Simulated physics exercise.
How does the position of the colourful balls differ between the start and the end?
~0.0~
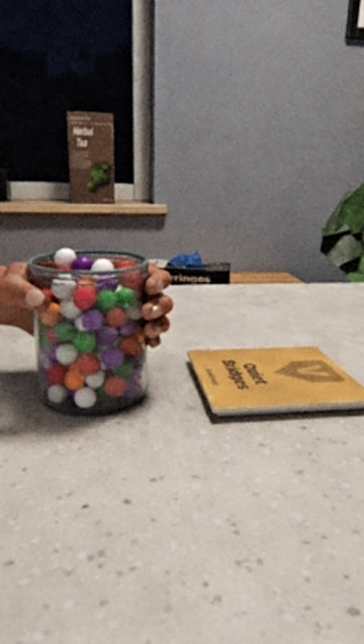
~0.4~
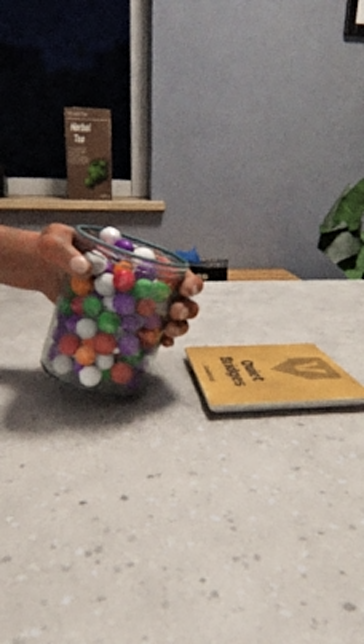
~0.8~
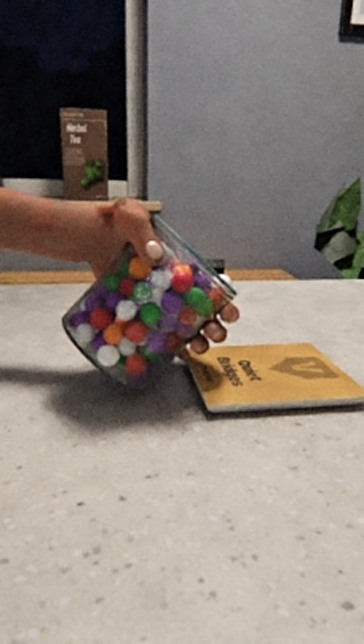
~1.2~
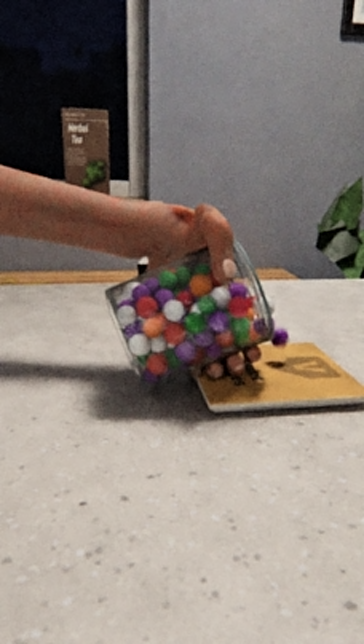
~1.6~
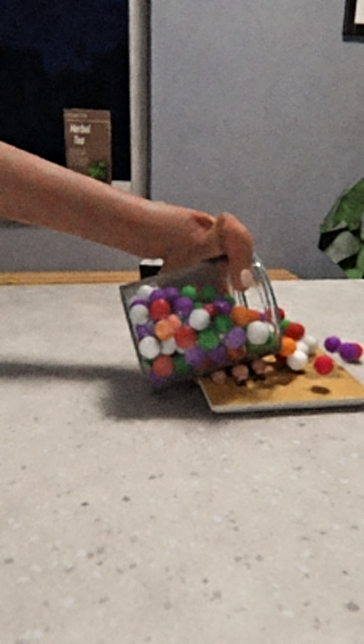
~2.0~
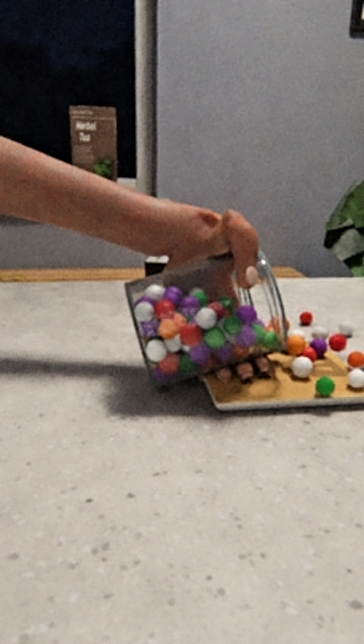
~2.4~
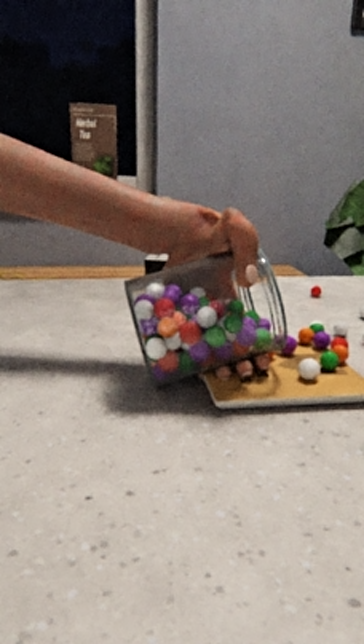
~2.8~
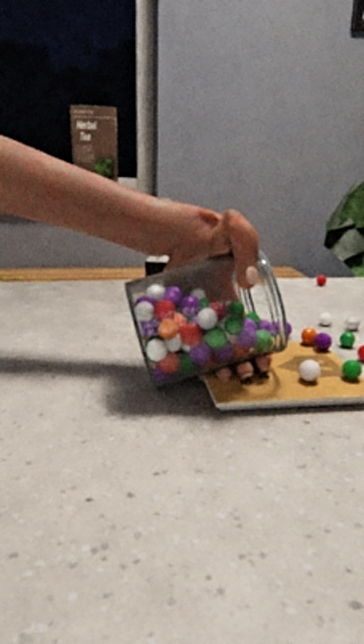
At the start the balls are all together inside the upright jar at the left. By the end they are farther right as a group, with most in the tilted jar near the middle and the rest scattered over the book and the table at the right.
